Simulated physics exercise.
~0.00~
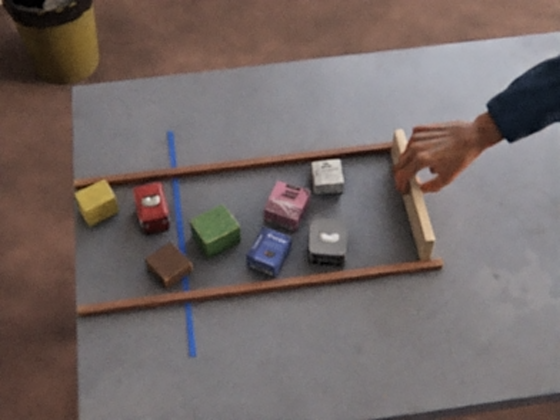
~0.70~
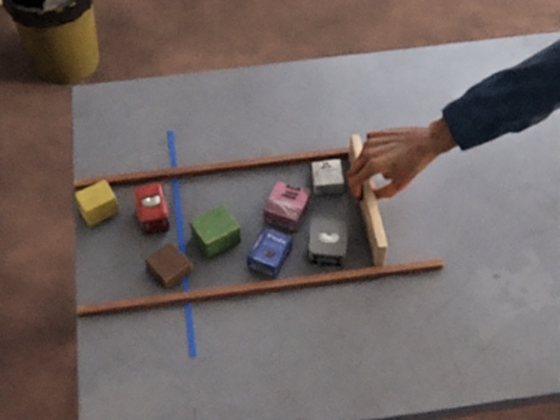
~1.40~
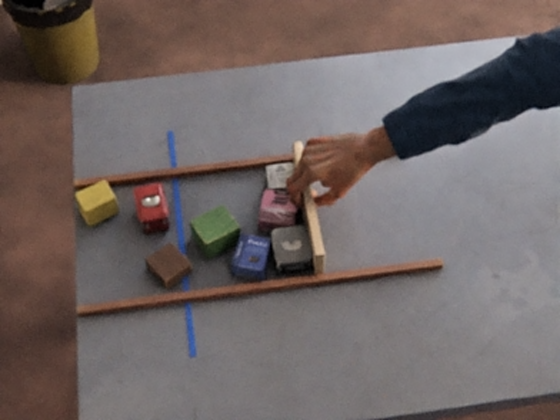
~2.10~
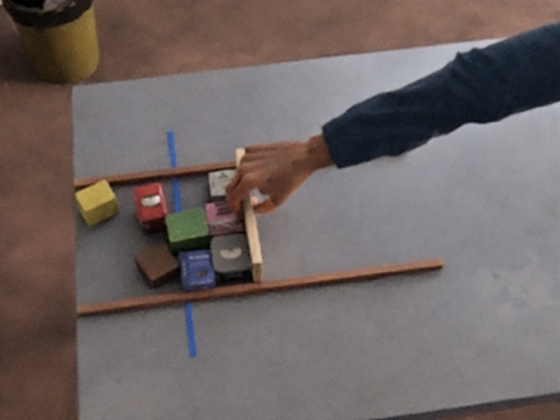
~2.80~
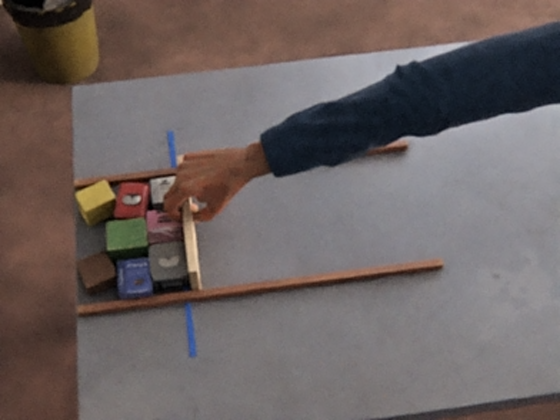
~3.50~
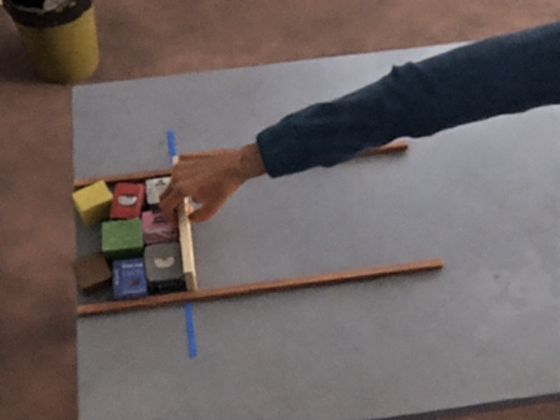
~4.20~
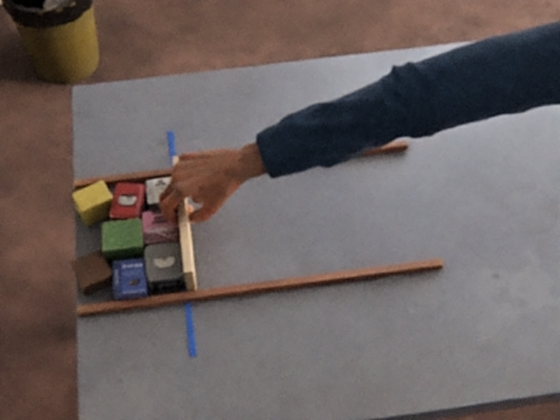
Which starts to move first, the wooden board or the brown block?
The wooden board starts to move first, sliding left while the brown block is still at rest. The brown block only shifts later, once the pushed pieces have closed up on it.
